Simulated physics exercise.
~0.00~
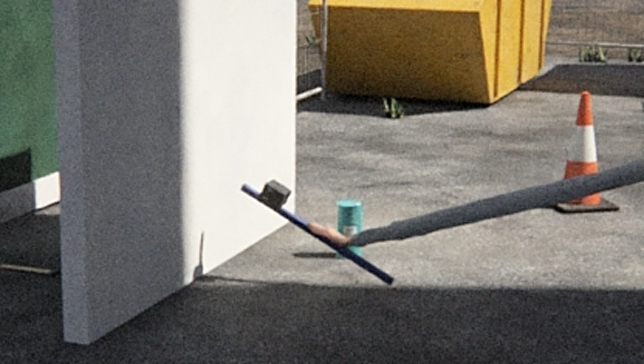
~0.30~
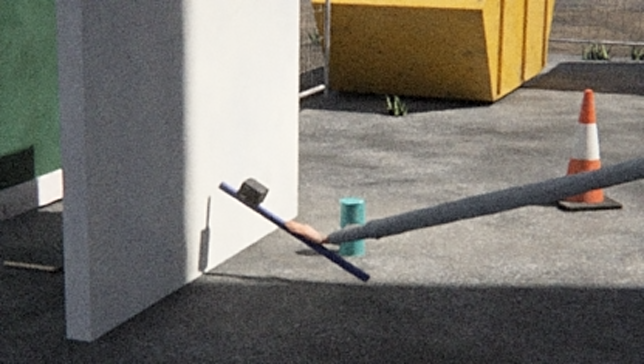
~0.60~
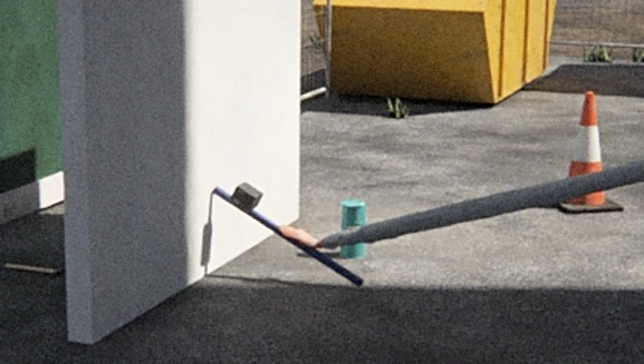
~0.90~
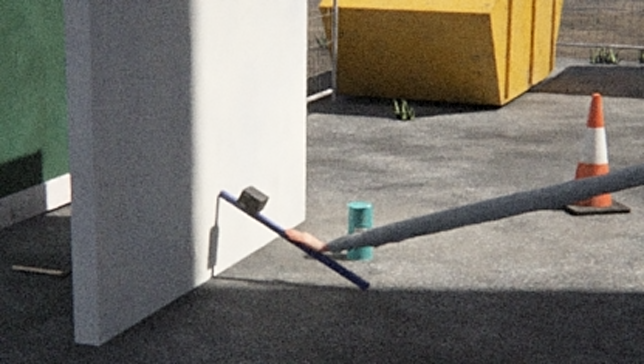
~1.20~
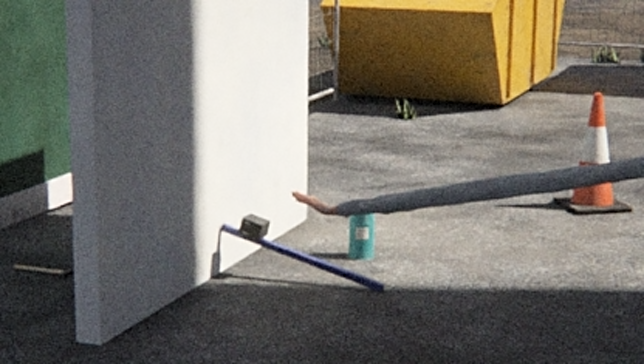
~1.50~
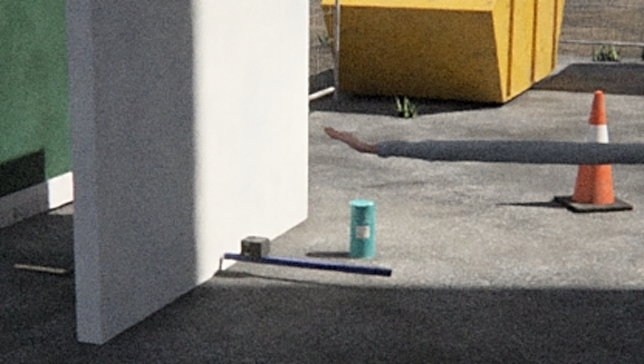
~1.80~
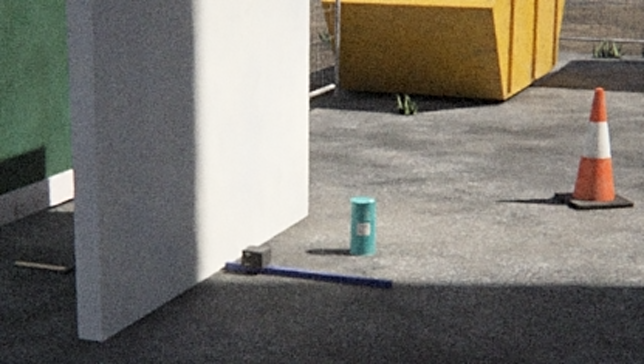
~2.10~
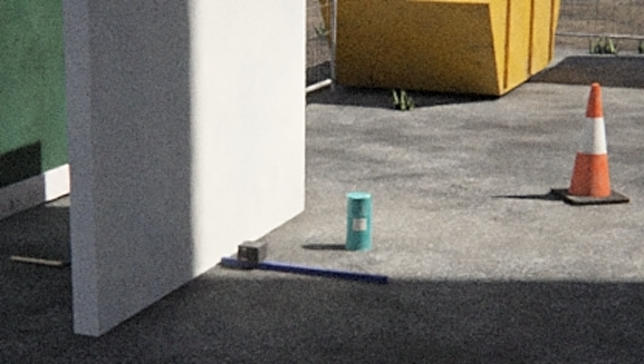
Against a white wall, a hand leans a blue pole, which slides flat once released.
